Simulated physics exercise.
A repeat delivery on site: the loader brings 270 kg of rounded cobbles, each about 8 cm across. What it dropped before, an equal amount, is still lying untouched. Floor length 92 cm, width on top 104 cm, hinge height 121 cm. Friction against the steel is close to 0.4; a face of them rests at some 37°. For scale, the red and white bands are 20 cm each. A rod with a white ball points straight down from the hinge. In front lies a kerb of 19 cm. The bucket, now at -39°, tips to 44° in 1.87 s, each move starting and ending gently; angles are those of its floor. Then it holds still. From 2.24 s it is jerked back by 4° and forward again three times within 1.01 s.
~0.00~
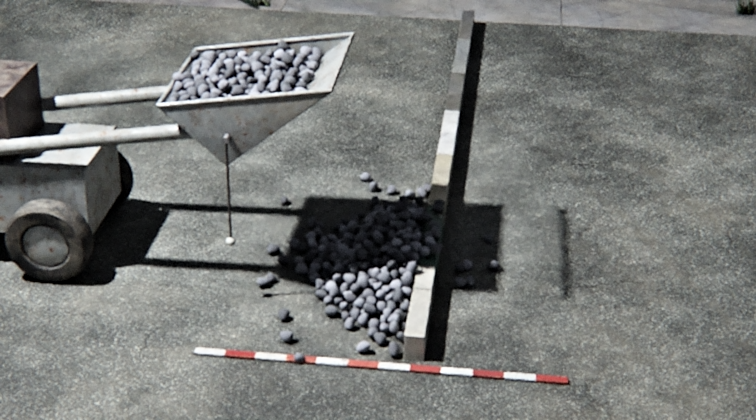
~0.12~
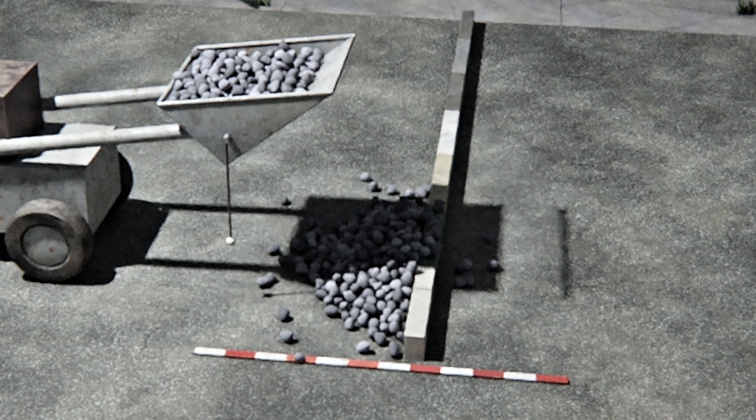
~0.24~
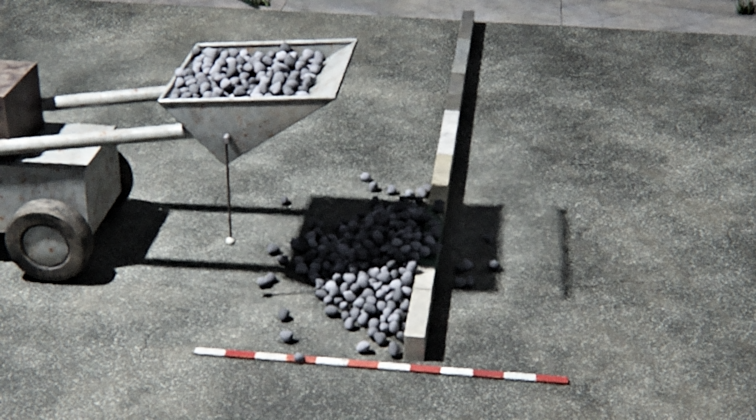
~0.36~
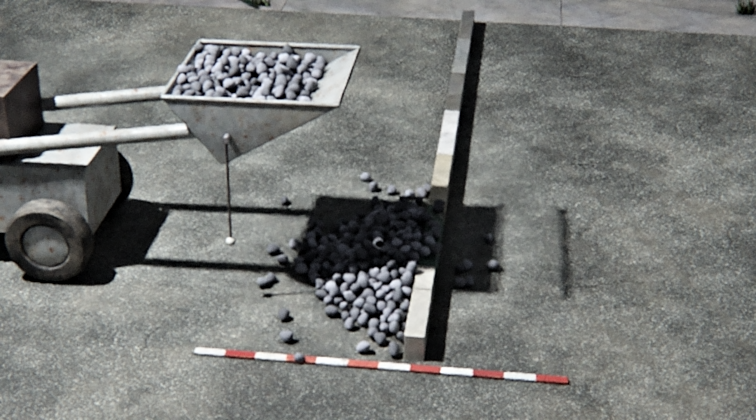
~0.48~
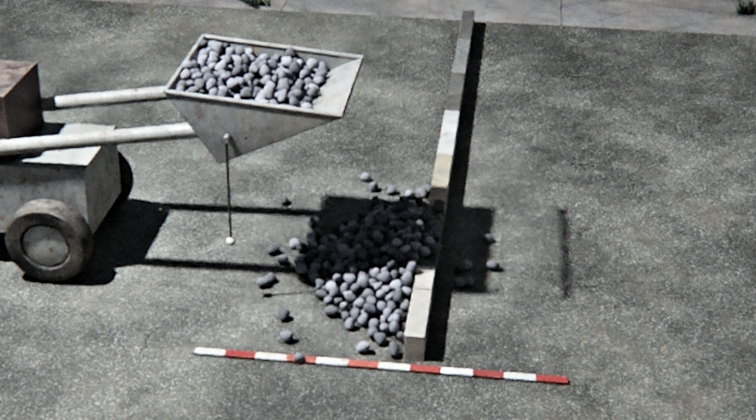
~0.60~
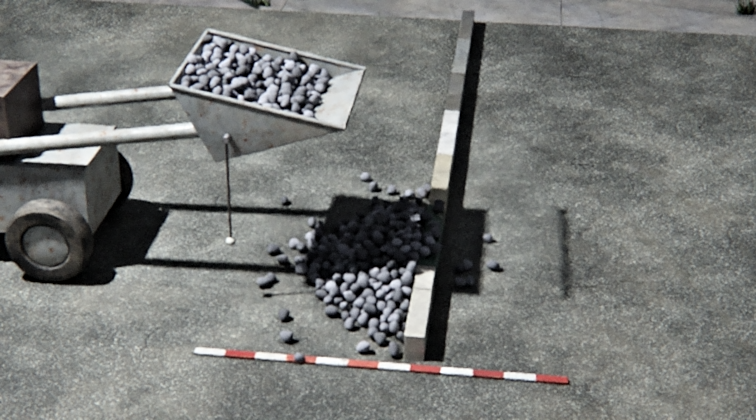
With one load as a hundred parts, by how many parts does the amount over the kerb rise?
Close to 1 parts in a hundred.
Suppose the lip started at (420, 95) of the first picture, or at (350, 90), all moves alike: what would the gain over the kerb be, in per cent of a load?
Near 70 per cent from the first place, 5 from the second.
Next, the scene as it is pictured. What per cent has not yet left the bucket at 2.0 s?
About 15 per cent.
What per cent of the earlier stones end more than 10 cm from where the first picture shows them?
About 10 per cent.
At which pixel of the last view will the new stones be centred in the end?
Near (348, 248).
After 1.4 s the floor is at 31°; in per cent of one load, 100 in the bucket, 99 on this side of the kerb, 1 over the kerb; the foremost stones are at (464, 256).
After 2.0 s the floor is at 44°; in per cent of one load, 17 in the bucket, 181 on this side of the kerb, 1 over the kerb; the foremost stones are at (464, 256).
After 3.7 s the floor is at 44°; in per cent of one load, 0 in the bucket, 197 on this side of the kerb, 3 over the kerb; the foremost stones are at (477, 269).
After 6.2 s the floor is at 44°; in per cent of one load, 0 in the bucket, 197 on this side of the kerb, 3 over the kerb; the foremost stones are at (477, 269). Net gain over the kerb, 1.
